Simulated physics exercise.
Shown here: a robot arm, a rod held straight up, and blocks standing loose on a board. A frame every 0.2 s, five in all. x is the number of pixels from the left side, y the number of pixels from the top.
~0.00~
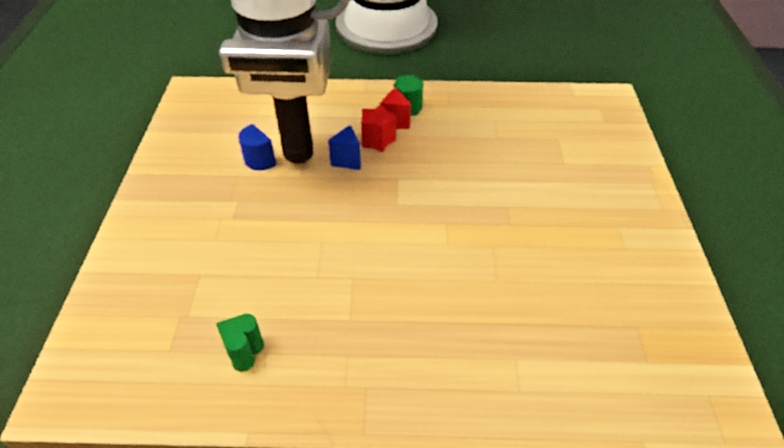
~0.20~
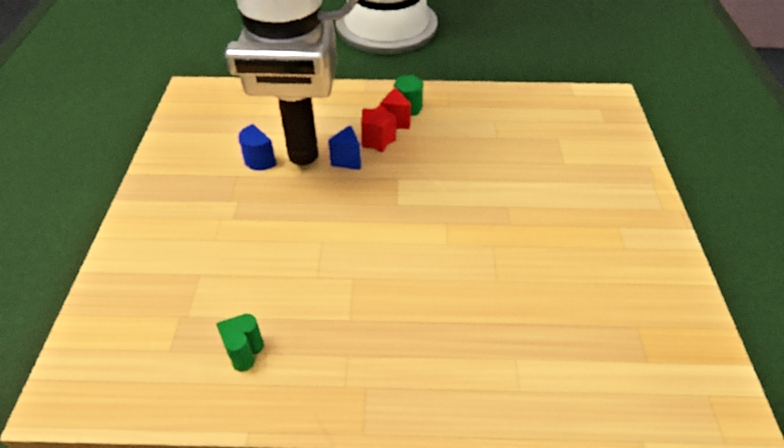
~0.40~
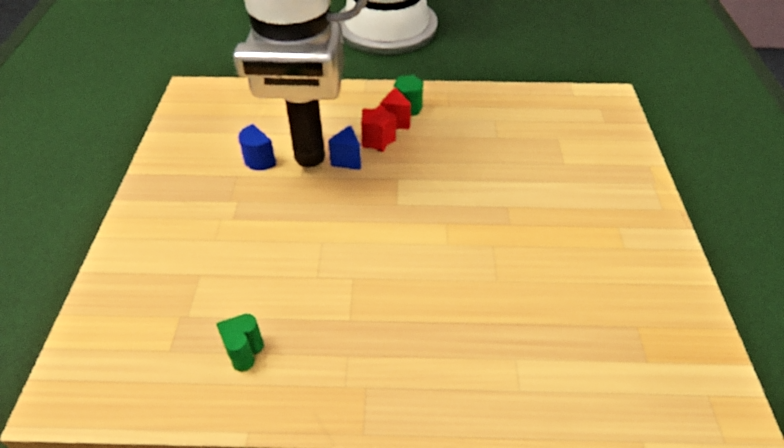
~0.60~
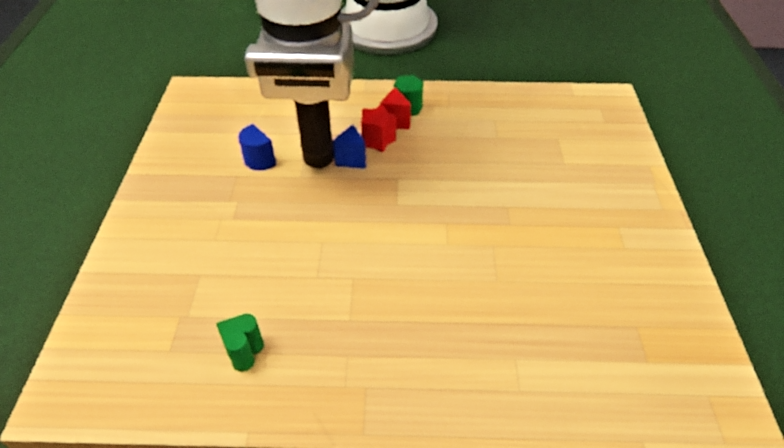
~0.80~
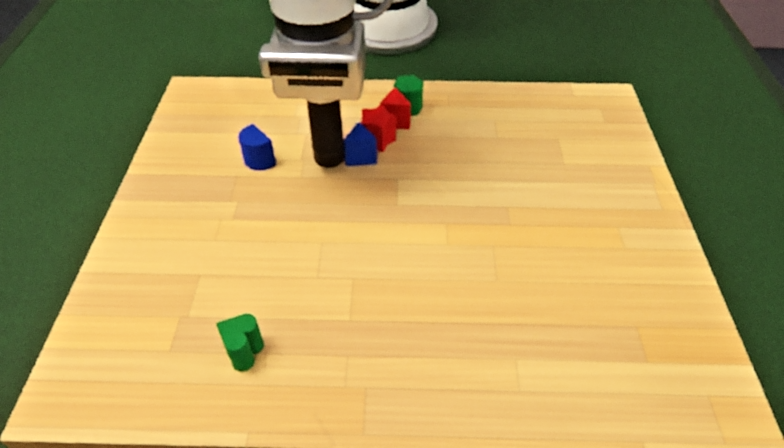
A robot arm's black rod slid a short way right across the wooden board, met a blue triangular block and nudged it slightly right toward the red blocks, while the other blocks stayed still.
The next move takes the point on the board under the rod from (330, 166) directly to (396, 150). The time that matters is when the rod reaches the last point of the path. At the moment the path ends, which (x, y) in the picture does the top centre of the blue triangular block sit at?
Around (422, 128).
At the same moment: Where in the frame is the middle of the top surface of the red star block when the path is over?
The middle of the upper face of the red star block will lie at about (396, 104) in the picture.
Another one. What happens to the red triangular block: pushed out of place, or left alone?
The block in question is displaced by the end.
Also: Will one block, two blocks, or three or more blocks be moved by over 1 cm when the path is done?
The result: Three blocks or more.
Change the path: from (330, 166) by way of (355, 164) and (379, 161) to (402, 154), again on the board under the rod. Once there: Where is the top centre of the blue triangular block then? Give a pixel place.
Around pixel (424, 121).
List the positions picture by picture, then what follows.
Rod tip at (299, 154); block tops, blue triangular block at (346, 136); red star block at (377, 115); red triangular block at (395, 98); green six-sided block at (409, 83), in the first frame.
Rod at (303, 156); blocks unchanged, in the second frame.
Rod at (310, 158); blocks unchanged, in the third frame.
Rod at (319, 159); blue triangular block at (350, 136), in the fourth frame.
Rod at (329, 158); blue triangular block at (360, 133); red star block at (377, 115); red triangular block at (395, 98); green six-sided block at (409, 83), in the fifth frame.
What follows on the original path. Halfway along, rod at (364, 150); blue triangular block at (390, 130), turned 45° anticlockwise; red star block at (380, 114), turned 20° anticlockwise.
At the end, rod at (396, 142); blue triangular block at (422, 128); red star block at (396, 104), turned 70° anticlockwise; red triangular block at (392, 89), turned 15° anticlockwise; green six-sided block at (412, 81).
